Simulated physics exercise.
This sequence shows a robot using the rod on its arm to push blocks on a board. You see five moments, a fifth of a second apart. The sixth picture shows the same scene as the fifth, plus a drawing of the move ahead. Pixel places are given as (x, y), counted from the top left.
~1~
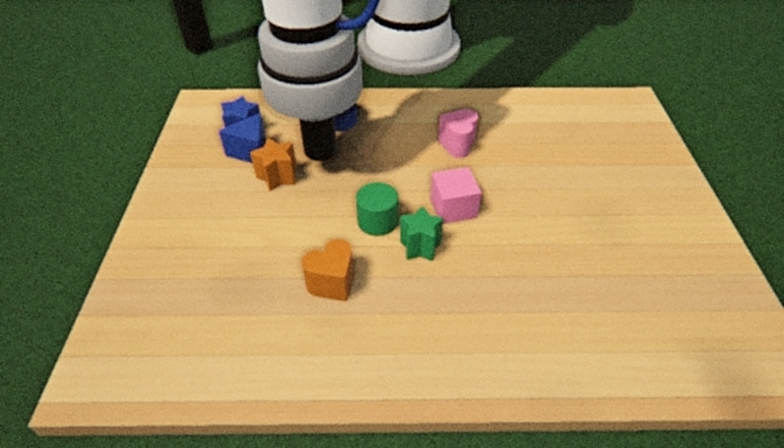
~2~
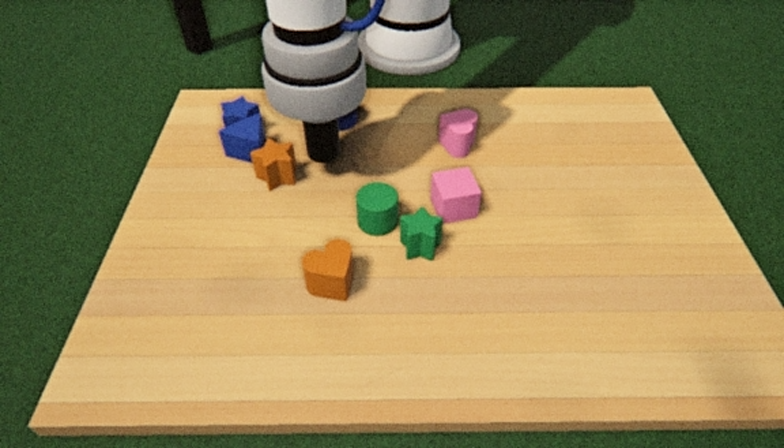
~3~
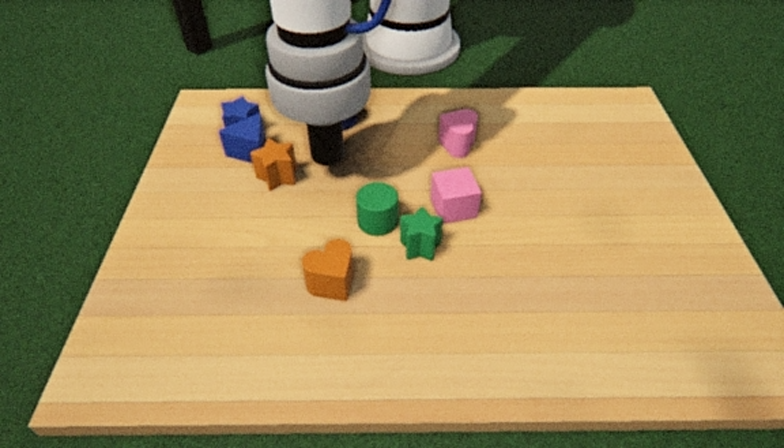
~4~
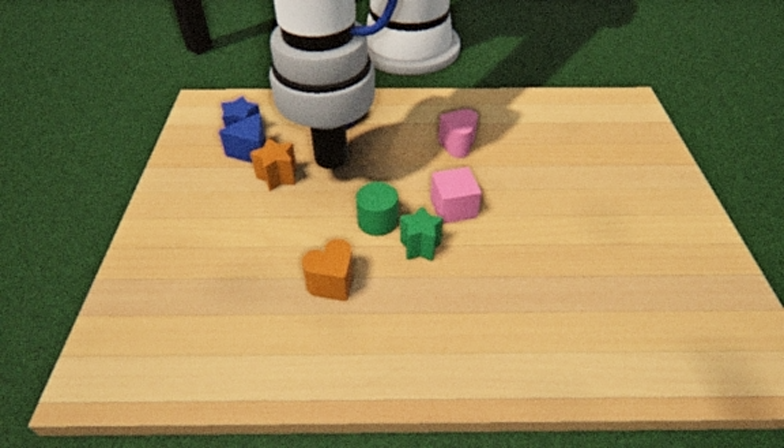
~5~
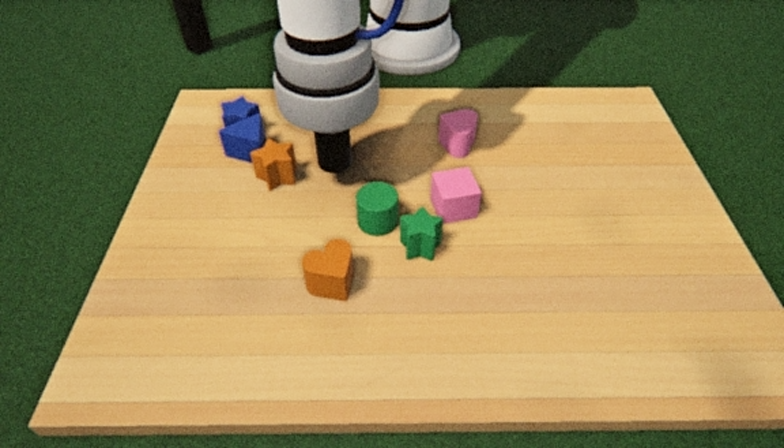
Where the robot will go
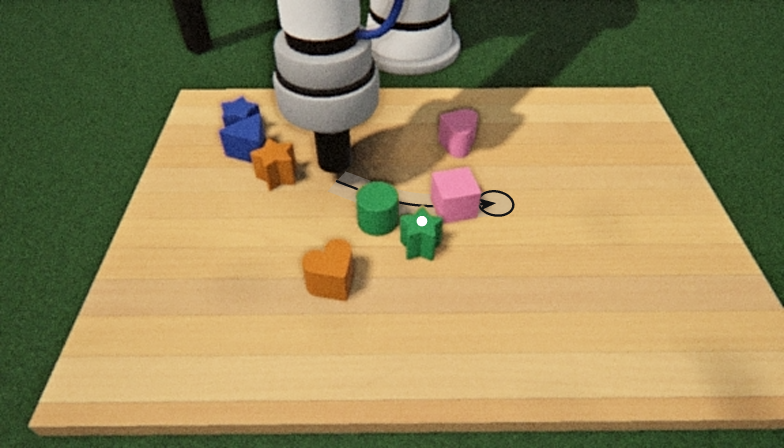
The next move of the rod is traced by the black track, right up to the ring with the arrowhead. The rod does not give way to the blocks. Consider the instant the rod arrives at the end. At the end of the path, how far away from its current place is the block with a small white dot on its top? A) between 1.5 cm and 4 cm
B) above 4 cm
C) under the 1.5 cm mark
Option C.
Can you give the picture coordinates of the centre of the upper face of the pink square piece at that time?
It is at (538, 190).
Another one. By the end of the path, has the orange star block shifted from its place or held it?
That block stands still.
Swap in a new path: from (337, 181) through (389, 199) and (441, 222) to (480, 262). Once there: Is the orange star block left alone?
That would be a yes.
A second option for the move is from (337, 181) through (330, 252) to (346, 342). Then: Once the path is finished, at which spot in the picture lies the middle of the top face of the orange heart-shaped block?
Around pixel (334, 354).
Path on the board, from (337, 181) by way of (385, 199) and (440, 206) to (496, 203); the dot is on the green star block.
On the path given first. One third of the way, rod at (385, 182); green disc at (383, 200).
Two thirds of the way, rod at (443, 189); green disc at (389, 203); pink square piece at (483, 185), turned 15° clockwise.
At the end, rod at (499, 186); orange star block in place; green disc at (389, 203); green star block in place; pink square piece at (538, 190), turned 50° clockwise.
